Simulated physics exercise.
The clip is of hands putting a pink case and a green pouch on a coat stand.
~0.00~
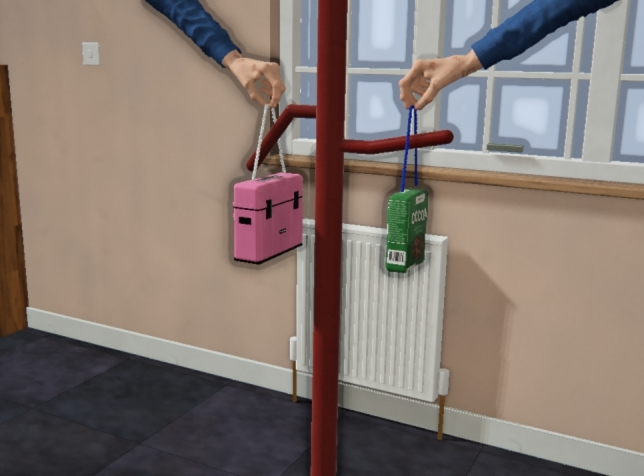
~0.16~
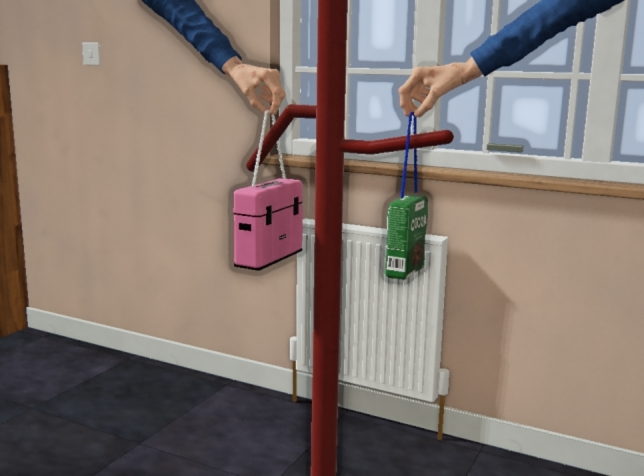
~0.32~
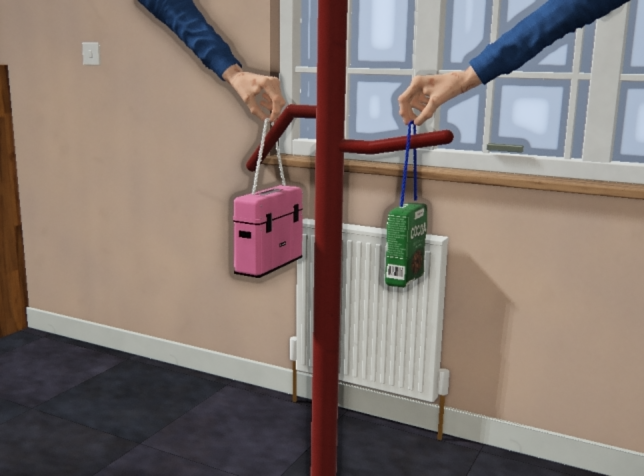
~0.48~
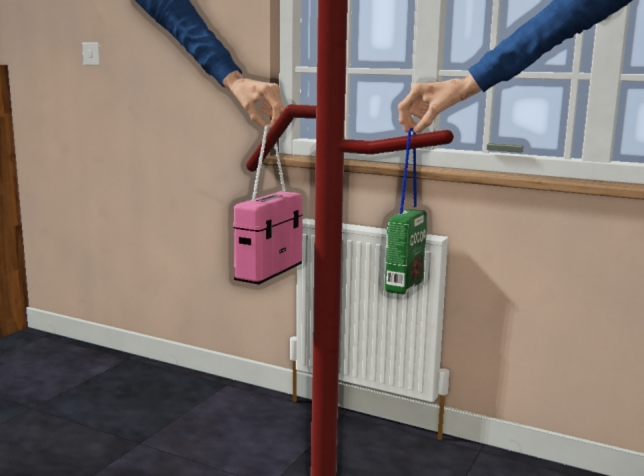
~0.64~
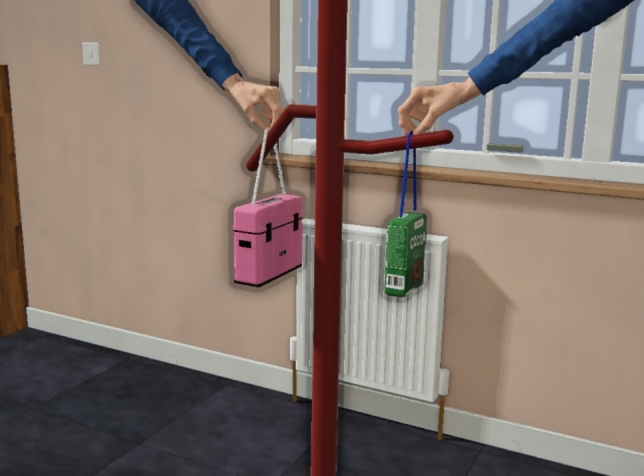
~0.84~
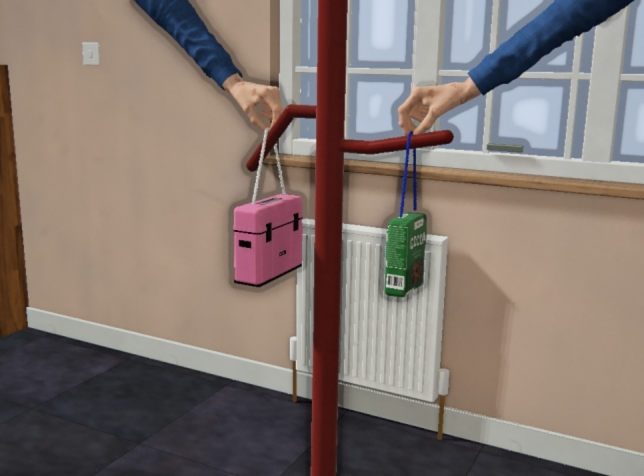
Two hands lowering a pink case and a green pouch slightly by their cords beside the pegs of a red stand.
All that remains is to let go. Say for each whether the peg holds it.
In the end the pink case comes down and the green pouch stays hanging.
Around 1.22 s, pink case falling near (267, 418); green pouch hanging from its loop near (405, 255).
Around 1.52 s, pink case on the floor; green pouch hanging from its loop near (404, 255).
Finally, pink case on the floor; green pouch hanging from its loop near (404, 255). The pink case slips off its peg and the green pouch holds on.
